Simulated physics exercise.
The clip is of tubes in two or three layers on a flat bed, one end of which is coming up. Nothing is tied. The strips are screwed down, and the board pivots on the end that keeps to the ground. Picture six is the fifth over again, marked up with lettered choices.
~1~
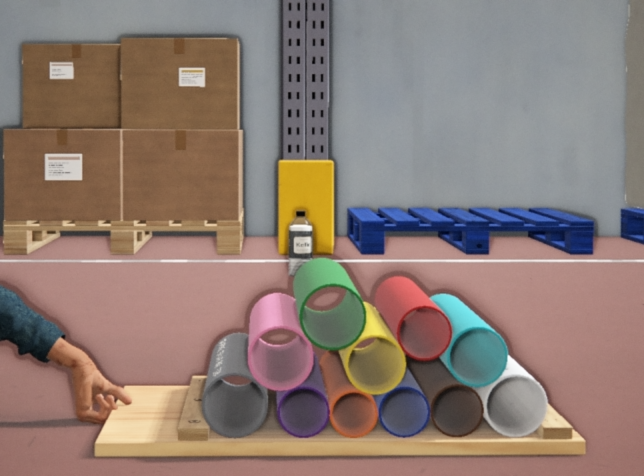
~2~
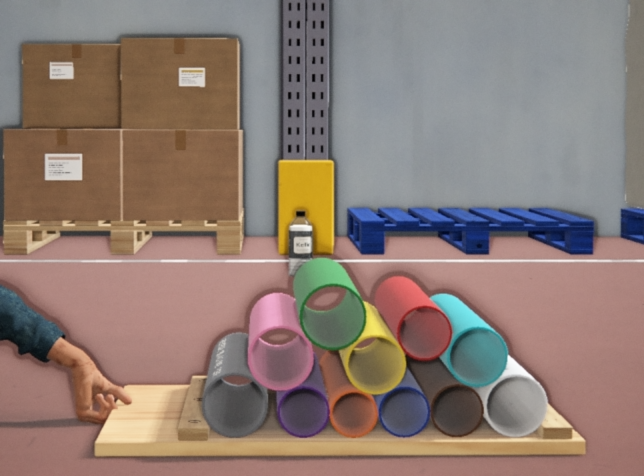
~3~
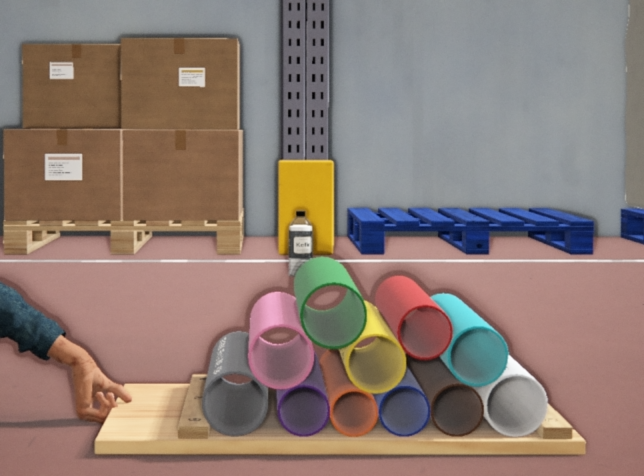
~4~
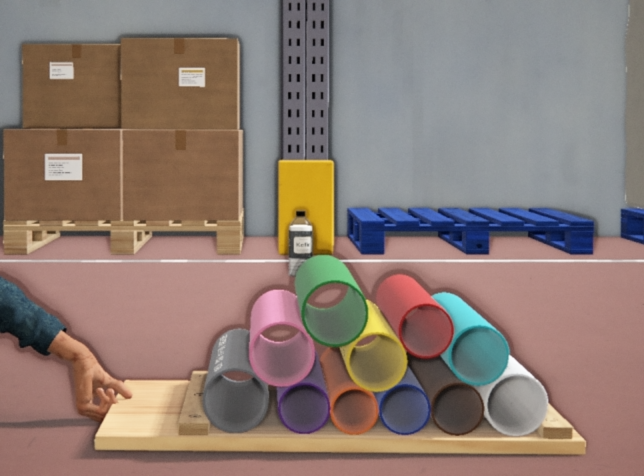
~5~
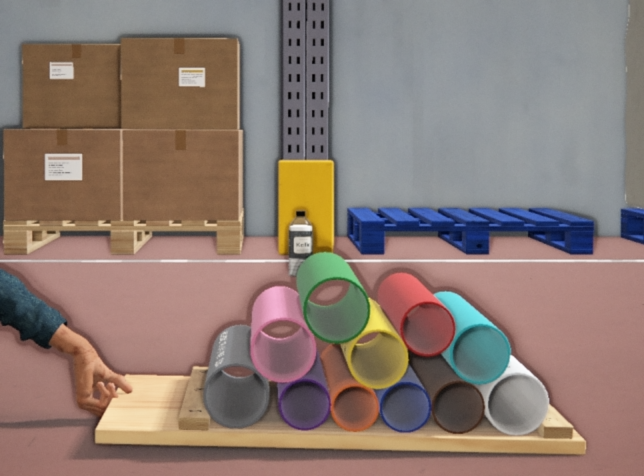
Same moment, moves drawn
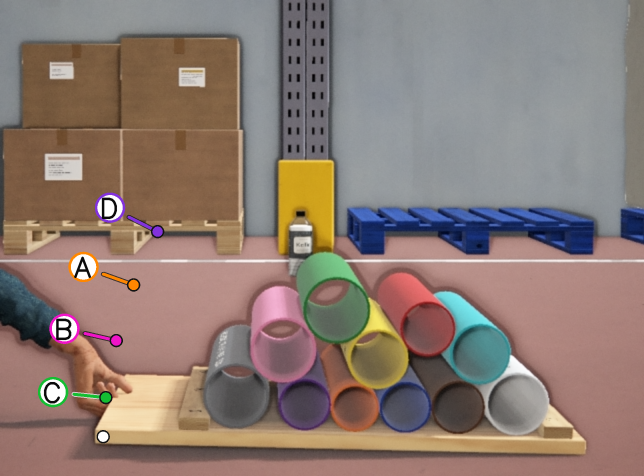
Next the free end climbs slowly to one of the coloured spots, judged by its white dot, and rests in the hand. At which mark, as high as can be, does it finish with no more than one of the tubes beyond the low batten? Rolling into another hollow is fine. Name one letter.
At most to A.
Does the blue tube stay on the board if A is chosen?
Yes.
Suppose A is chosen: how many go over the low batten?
With A, none.
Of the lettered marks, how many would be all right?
The number is three.
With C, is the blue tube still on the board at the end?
The blue tube: Yes.
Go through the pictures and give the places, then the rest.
Grey tube (235, 405); purple tube (304, 412); orange tube (354, 414), in the first frame.
Orange tube (354, 414); blue tube (404, 412), in the second frame.
Board (334, 410); grey tube (235, 403); purple tube (304, 410); turquoise tube (478, 356), in the third frame.
Board (334, 408); grey tube (235, 401); purple tube (305, 408), in the fourth frame.
Board (334, 405); grey tube (236, 396); purple tube (305, 404), in the fifth frame.
On the copy, A at (134, 285); B at (116, 341); C at (106, 398); D at (158, 232); the white dot at (103, 437).
On A. First, board at 14°.
Then, board at 20°.
Finally, board at 20°, none over the low batten.
By contrast, B none over the low batten; C none over the low batten; D eleven over the low batten.
